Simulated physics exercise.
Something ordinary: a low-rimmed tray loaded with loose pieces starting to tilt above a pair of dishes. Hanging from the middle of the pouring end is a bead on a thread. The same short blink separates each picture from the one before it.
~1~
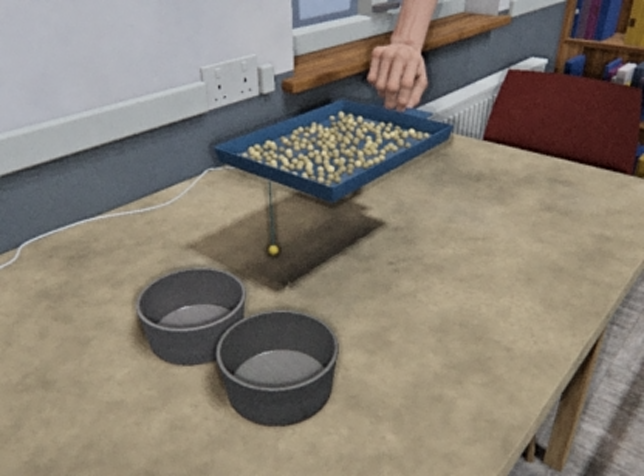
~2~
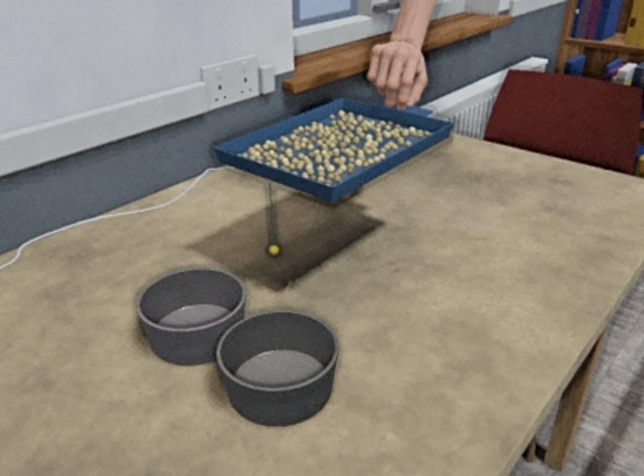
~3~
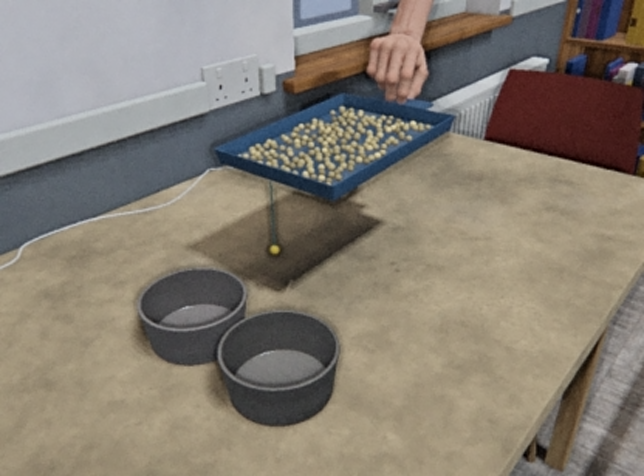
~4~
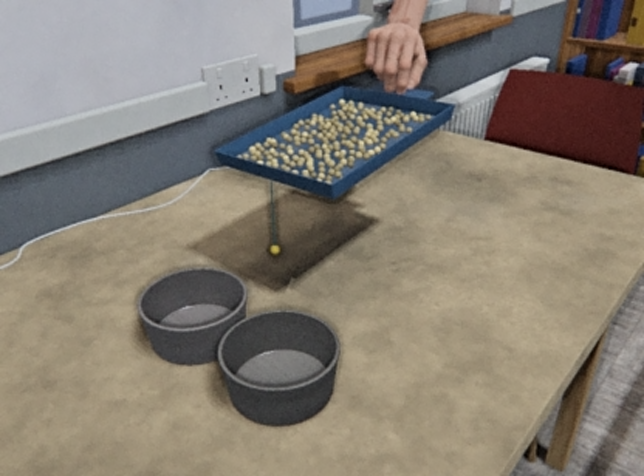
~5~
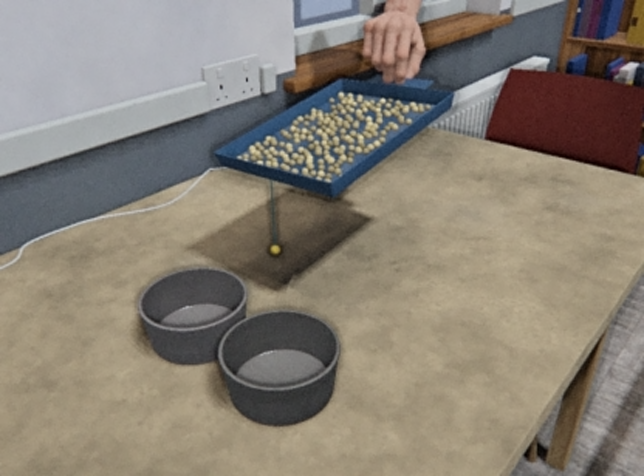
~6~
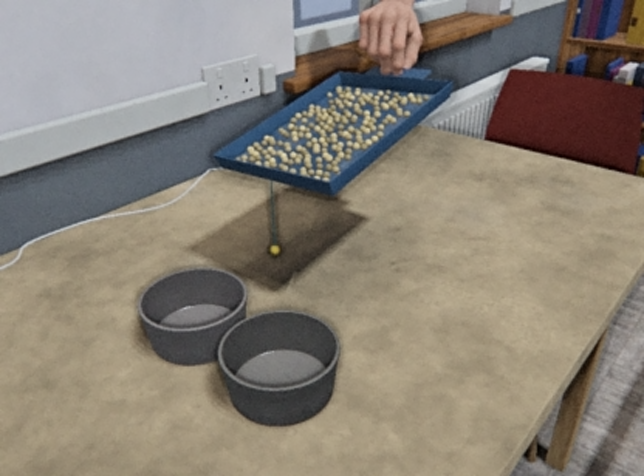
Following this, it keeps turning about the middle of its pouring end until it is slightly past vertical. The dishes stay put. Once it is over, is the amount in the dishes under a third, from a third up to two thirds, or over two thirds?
The amount is under a third.
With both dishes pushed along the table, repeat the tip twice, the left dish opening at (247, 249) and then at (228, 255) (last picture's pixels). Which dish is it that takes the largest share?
The one on the left side, and then the one on the left side.
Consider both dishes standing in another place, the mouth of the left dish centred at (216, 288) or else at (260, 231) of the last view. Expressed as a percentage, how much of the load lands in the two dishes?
That makes 20 per cent, followed by 40 per cent.
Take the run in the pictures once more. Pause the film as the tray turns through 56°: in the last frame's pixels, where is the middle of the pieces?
(258, 144).
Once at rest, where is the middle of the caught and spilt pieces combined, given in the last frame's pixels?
Somewhere around (206, 281) in the final view.
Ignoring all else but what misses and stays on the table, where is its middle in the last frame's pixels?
Roughly at (206, 280).
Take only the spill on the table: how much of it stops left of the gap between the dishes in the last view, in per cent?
About 70 percent of the spill.
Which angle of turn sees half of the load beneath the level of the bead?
Roughly 105°.
Soon, tray tipped steeply; nearly all on the tray; a stray few outside both; a stray few in the air.
A while on, tray tipped right over; nearly all on the tray; a stray few outside both; a stray few in the air.
Towards the end, tray tipped past a quarter turn; a stray few in the left dish; nearly all outside both.
Finally, tray tipped past a quarter turn; none in the right dish; a stray few in the left dish; nearly all outside both.
